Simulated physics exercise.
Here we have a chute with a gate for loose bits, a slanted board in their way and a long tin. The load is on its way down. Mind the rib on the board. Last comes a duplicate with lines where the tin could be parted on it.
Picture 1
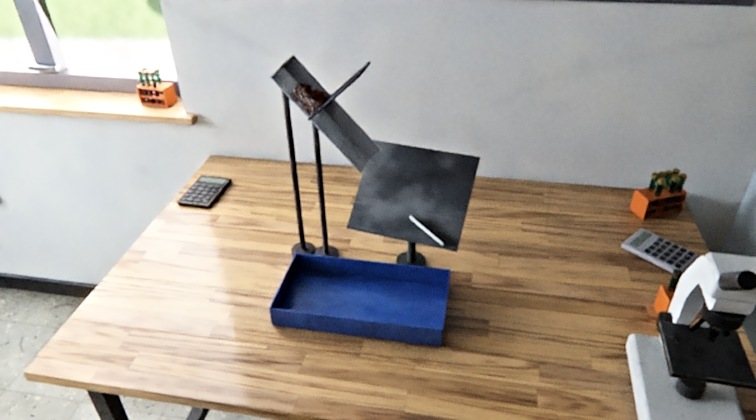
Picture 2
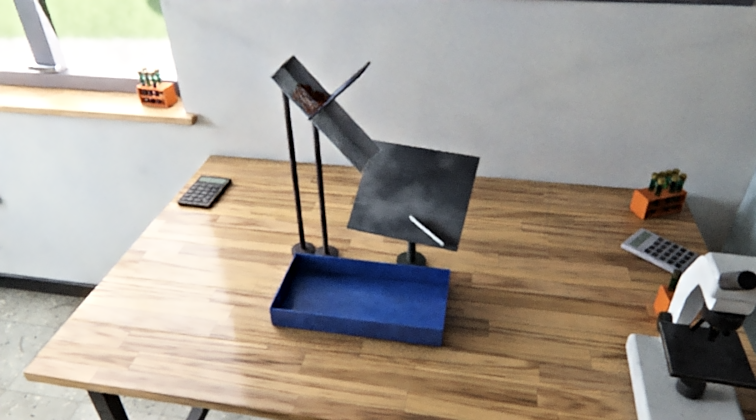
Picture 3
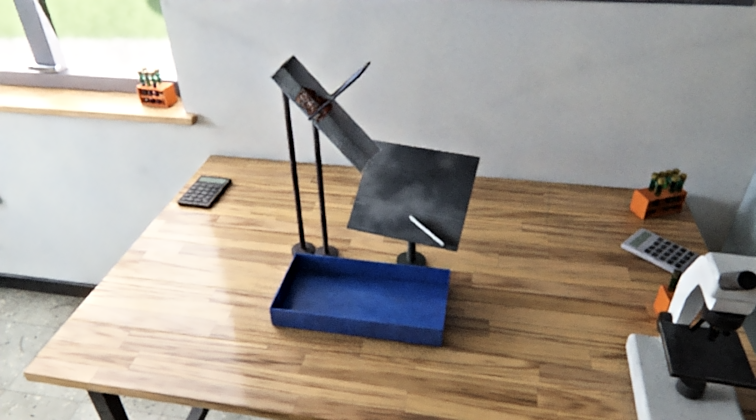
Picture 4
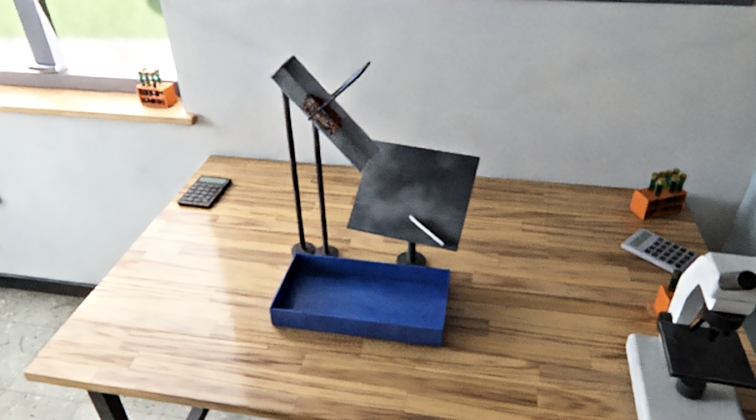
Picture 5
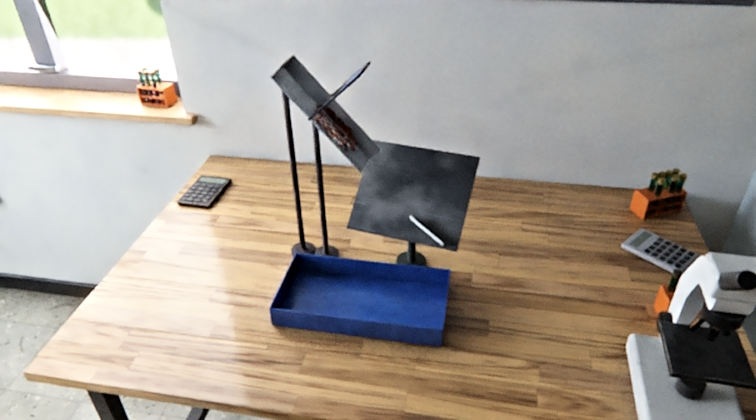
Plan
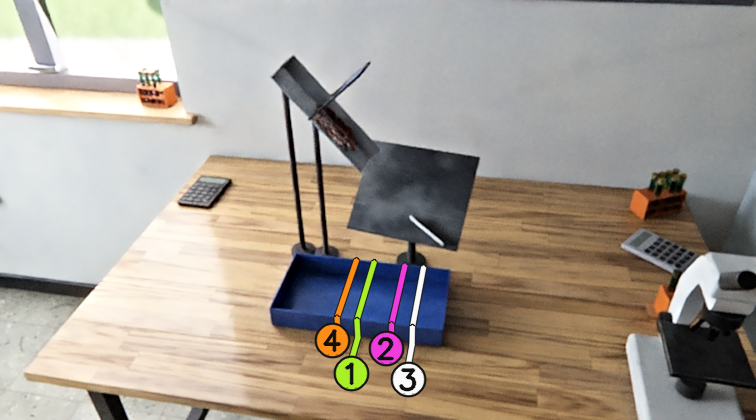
A wooden table holds a blue tin as reddish-brown bits slide down a grey chute.
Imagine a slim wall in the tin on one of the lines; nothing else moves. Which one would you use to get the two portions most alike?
Choose 2.
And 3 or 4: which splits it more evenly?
3.
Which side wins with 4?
The right side.
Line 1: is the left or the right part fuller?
The right side.
On the marked copy, line 1 crosses the front rim at (357, 319); line 2 crosses the front rim at (391, 323); line 3 crosses the front rim at (412, 326); line 4 crosses the front rim at (337, 316).
If 1 is chosen, of what is caught, a small share on the left of the divider, all but a few on the right.
If 2 is chosen, of what is caught, close to half on the left of the divider, close to half on the right.
If 3 is chosen, of what is caught, the bulk on the left of the divider, close to a quarter on the right.
If 4 is chosen, of what is caught, none at all on the left of the divider, the whole lot on the right.
